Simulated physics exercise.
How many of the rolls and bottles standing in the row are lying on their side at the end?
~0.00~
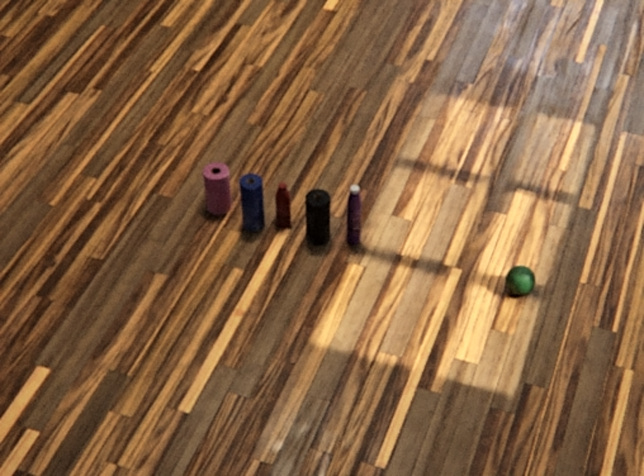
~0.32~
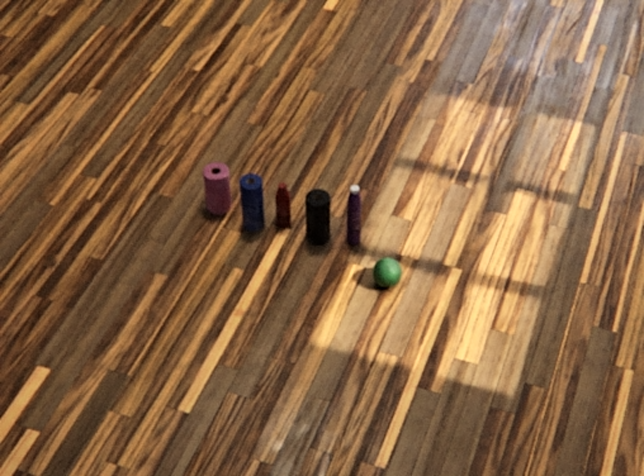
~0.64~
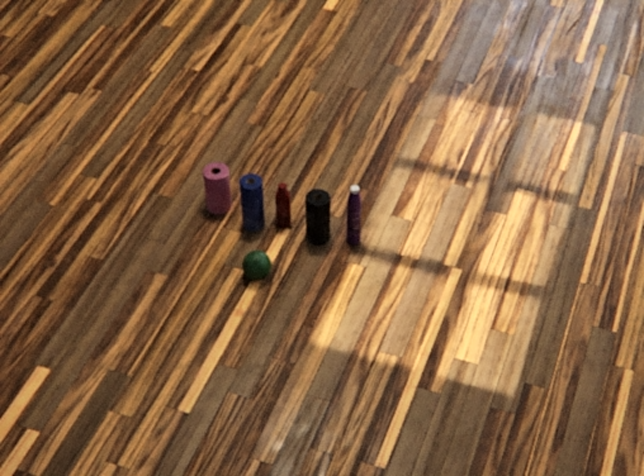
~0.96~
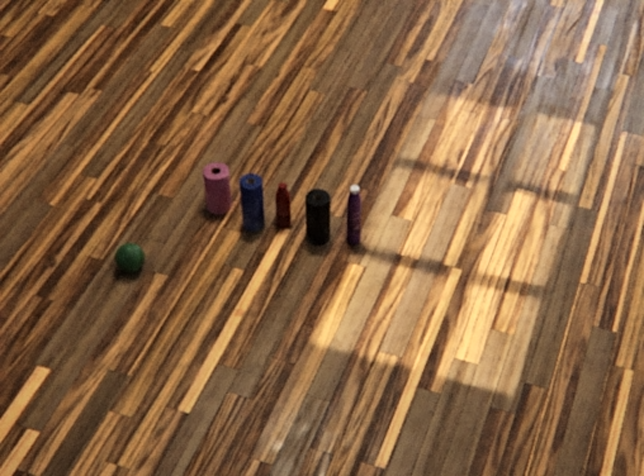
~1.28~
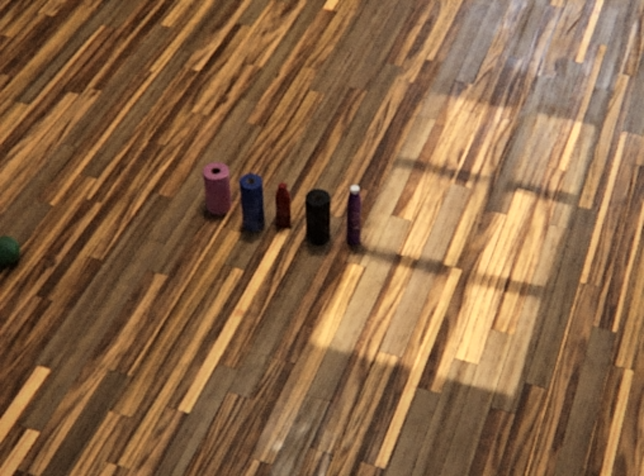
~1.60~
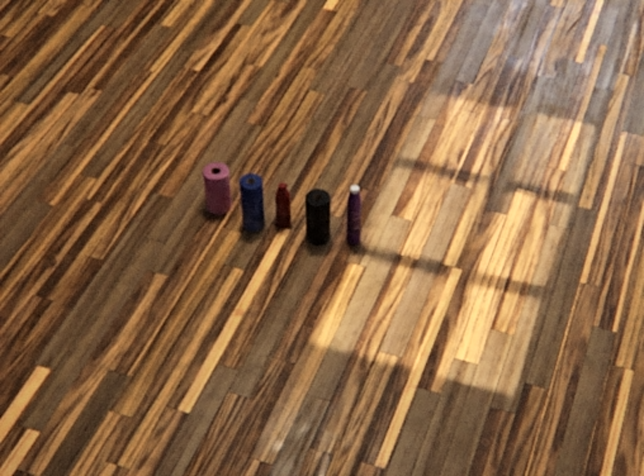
None of them are lying down. The pink, blue and black rolls and the red and purple bottles are all still upright after the green ball has gone by.
A wide floor of striped brown and tan wooden strips is seen from above at an angle, with a patch of window light falling on the right. Near the middle stand five upright things in a loose row, a pink roll, a blue roll, a small red bottle, a black roll and a slim purple bottle with a pale top. A green ball starts to the right of them in the sunlight. It rolls left, passing in front of the row without knocking anything, and carries on across the floor. It leaves at the left edge, and all five things remain standing.
